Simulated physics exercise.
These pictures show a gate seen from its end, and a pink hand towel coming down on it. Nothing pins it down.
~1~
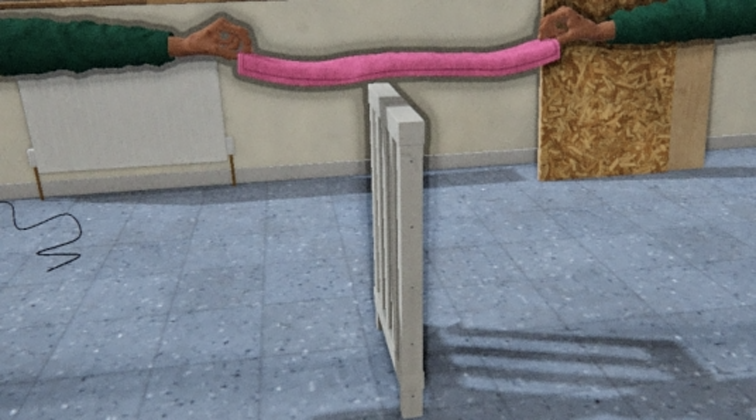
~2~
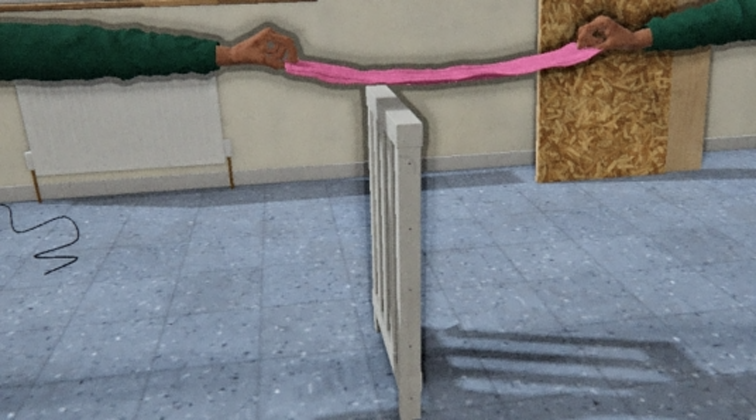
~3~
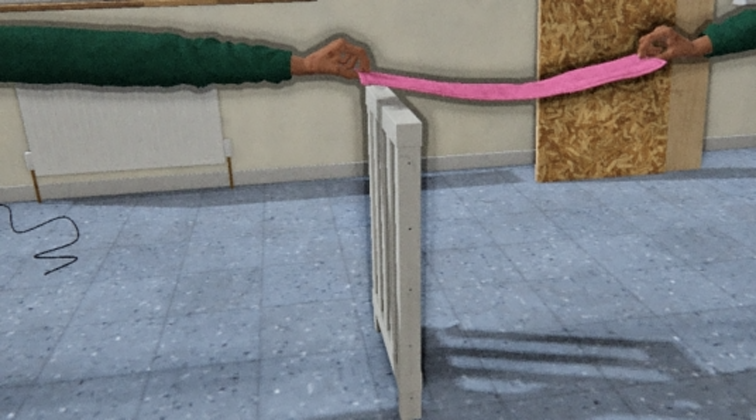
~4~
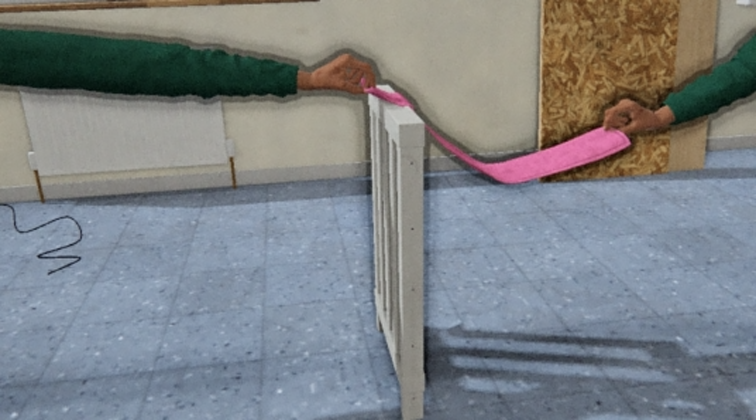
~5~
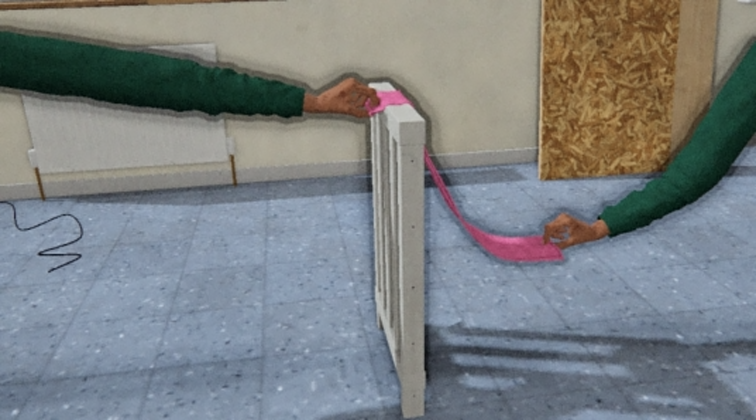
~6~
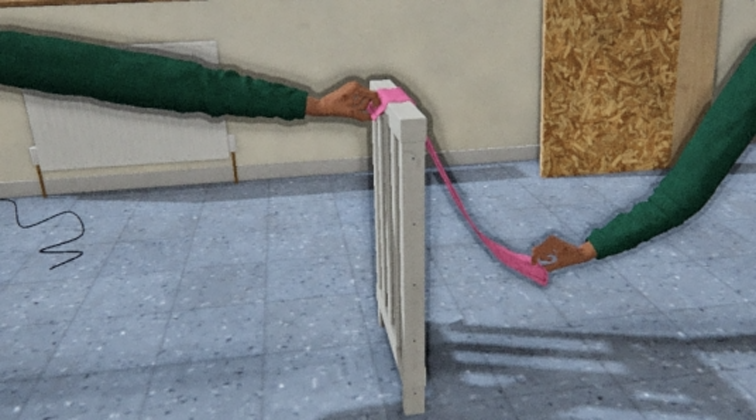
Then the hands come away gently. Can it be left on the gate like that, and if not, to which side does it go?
The pink hand towel goes down on the right side.
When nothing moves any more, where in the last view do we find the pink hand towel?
At about (446, 356).
Then, 0.40 s past the final frame, hand towel clear of the top and falling near (448, 317).
Then, 0.68 s past the final frame, hand towel in a heap on the floor near (445, 355).
When it is over, hand towel in a heap on the floor near (446, 357). The pink hand towel is pulled rightwards.
